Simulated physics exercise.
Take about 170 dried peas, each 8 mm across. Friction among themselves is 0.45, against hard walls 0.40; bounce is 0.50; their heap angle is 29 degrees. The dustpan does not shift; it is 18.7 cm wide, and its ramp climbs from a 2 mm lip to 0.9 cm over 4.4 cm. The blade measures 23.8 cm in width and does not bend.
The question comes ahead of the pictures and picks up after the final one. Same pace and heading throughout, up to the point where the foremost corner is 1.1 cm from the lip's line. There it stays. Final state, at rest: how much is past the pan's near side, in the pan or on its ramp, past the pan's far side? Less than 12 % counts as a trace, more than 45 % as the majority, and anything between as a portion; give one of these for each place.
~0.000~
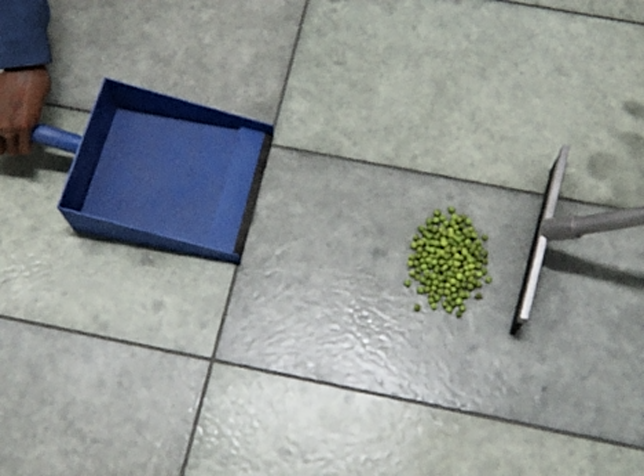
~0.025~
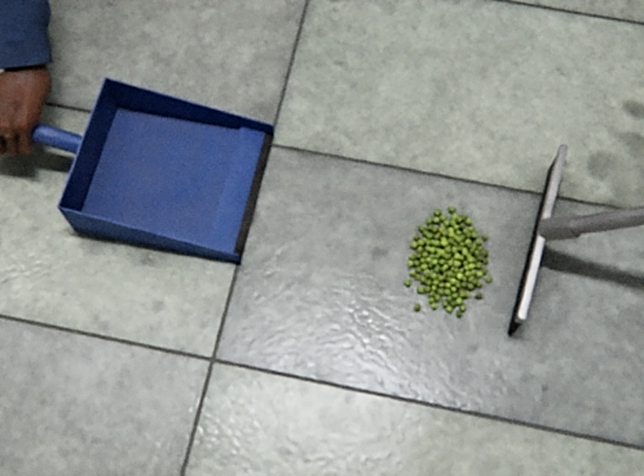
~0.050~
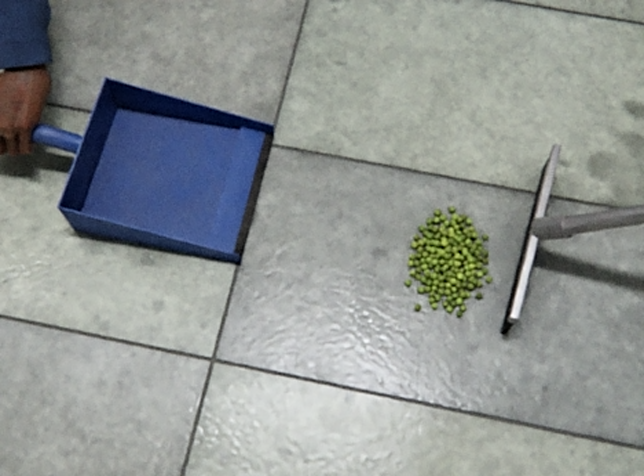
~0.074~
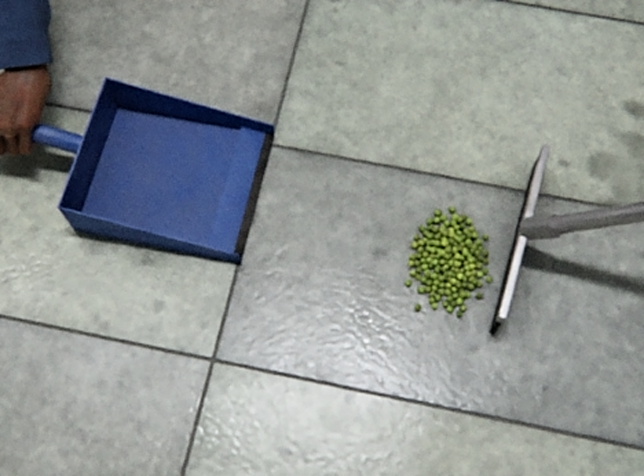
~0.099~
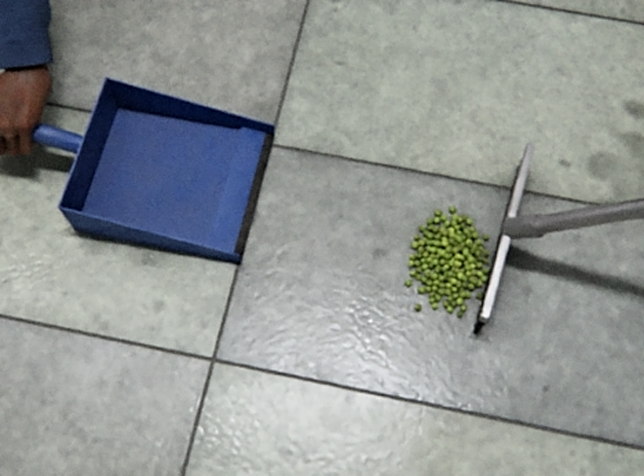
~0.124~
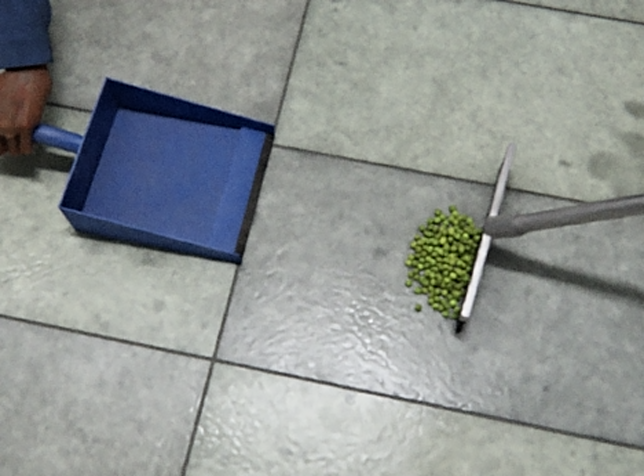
Near side - a portion, pan - a portion, far side - a trace.
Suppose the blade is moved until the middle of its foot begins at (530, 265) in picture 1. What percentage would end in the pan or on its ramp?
Close to 35 in a hundred.
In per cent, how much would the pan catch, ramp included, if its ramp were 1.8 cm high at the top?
In that case roughly 25 percent.
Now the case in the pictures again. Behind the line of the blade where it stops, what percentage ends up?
My guess is close to 0 per cent.
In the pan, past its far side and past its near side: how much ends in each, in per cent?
Near side 30 %, pan 35 %, far side 5 %.
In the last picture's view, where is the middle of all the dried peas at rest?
Est. centre at rest: (215, 223) px.
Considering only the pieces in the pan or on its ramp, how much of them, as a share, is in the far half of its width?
I'd put it near 20 per cent.
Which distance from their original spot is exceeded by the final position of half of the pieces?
30 cm or so.
After 0.28 s, middle of the blade 15 cm from the lip; 0 % over the lip, far side 0 %, near side 20 %.
Then, at 0.38 s, middle of the blade 6 cm from the lip; 0 % over the lip, far side 5 %, near side 25 %.
Then, at 0.62 s, middle of the blade 3 cm from the lip; 40 % over the lip, far side 5 %, near side 30 %.
At rest (1.7 s), near side 30 %, pan 35 %, far side 5 %, in front of the lip or behind the blade 30 %.
